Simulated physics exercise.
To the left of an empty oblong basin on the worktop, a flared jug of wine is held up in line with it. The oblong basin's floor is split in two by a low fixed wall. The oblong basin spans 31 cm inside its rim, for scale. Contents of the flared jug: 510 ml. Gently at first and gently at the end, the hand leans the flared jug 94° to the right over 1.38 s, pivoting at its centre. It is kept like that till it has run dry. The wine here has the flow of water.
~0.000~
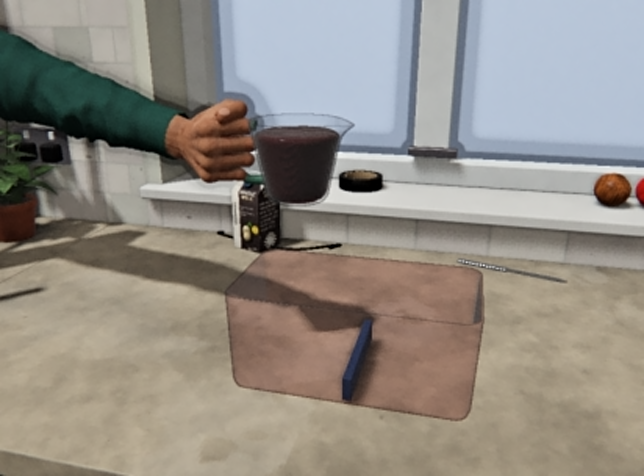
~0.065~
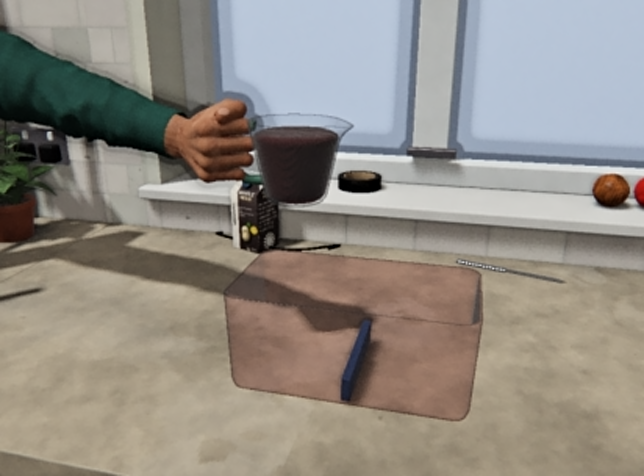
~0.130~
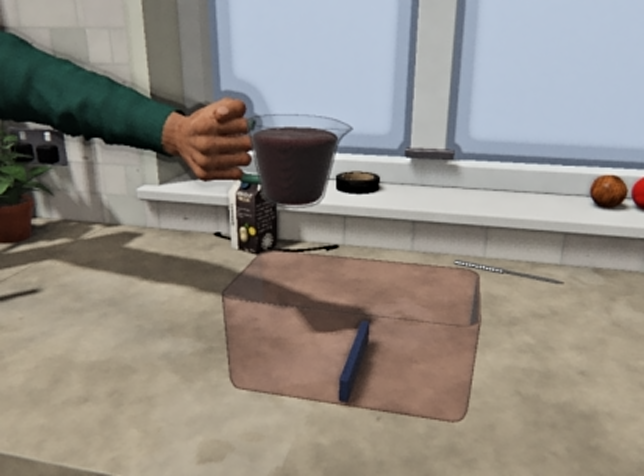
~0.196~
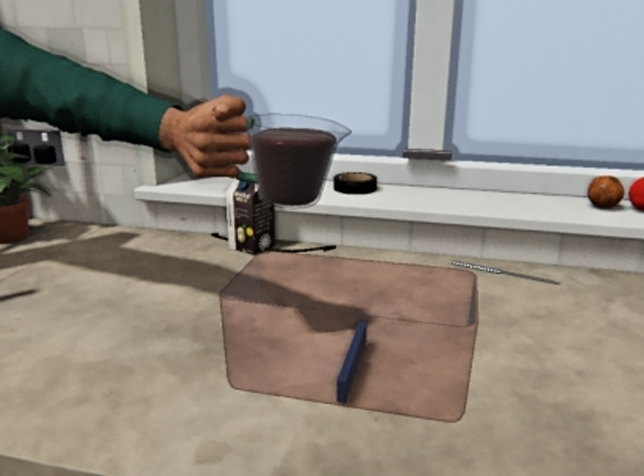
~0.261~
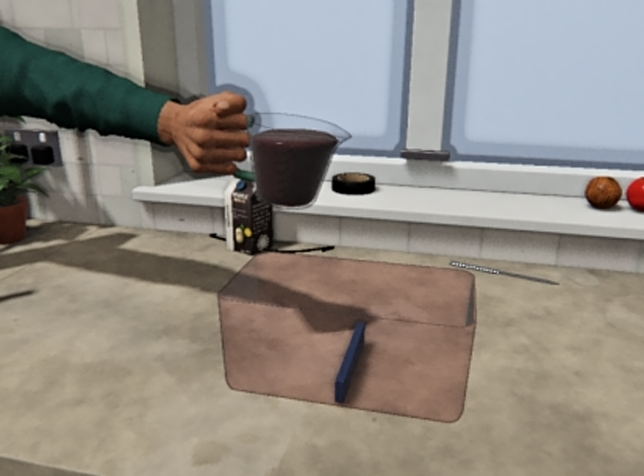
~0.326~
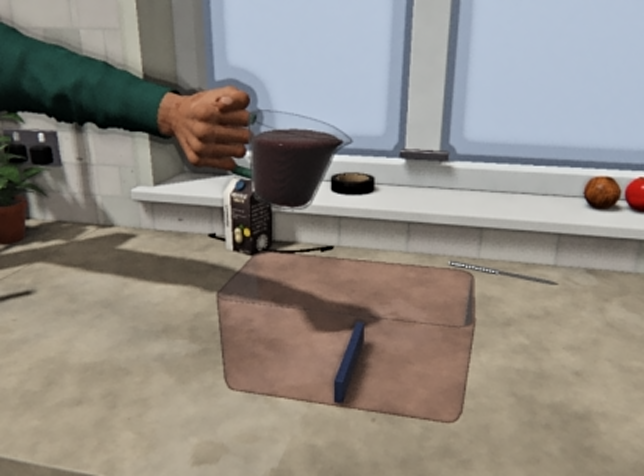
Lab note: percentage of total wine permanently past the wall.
Approx. 92 %.
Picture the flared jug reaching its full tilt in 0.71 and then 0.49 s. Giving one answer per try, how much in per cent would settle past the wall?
Try 1: 90 %; try 2: 90 %.
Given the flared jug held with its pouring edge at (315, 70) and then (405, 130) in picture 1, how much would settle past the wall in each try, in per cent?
Around 80 per cent first, around 75 per cent next.
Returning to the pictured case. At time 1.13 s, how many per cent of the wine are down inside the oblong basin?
The share is close to 64 percent.
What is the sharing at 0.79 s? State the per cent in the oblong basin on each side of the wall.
Around 0 on the left and around 10 on the right.
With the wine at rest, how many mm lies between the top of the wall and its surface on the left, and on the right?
Left about 32 mm, right about 12 mm.
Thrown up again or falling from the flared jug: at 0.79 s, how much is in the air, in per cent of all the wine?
About 20 per cent.
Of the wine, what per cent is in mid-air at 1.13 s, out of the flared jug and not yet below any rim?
Near 16 percent.
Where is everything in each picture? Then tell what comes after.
In the first picture, tilt 0°; pouring edge (354, 124); surface from (258, 131) to (341, 134); the oblong basin's rim runs from (246, 271) to (482, 296); the wall's top is at (359, 348).
In the second picture, tilt 1°; pouring edge (354, 126); surface from (258, 131) to (340, 135).
In the third picture, tilt 2°; pouring edge (353, 128); surface from (256, 132) to (338, 136).
In the fourth picture, tilt 5°; pouring edge (352, 132); surface from (255, 132) to (338, 138).
In the fifth picture, tilt 8°; pouring edge (352, 136); surface from (256, 134) to (339, 139).
In the sixth picture, tilt 12°; pouring edge (353, 141); surface from (257, 134) to (343, 140).
Then, 0.79 s in, the tilt is 58° and 69 per cent is still to pour, 0 is left of the wall and 10 right of it.
Then, 1.13 s in, the tilt is 87° and 18 per cent is still to pour, 3 is left of the wall and 61 right of it.
Then, 1.49 s in, the tilt is 94° and 1 per cent is still to pour, 8 is left of the wall and 89 right of it.
Then, 1.88 s in, the tilt is 94° and 0 per cent is still to pour, 7 is left of the wall and 92 right of it.
Finally, 7 per cent lies left of the wall, 92 right of it and 1 outside.
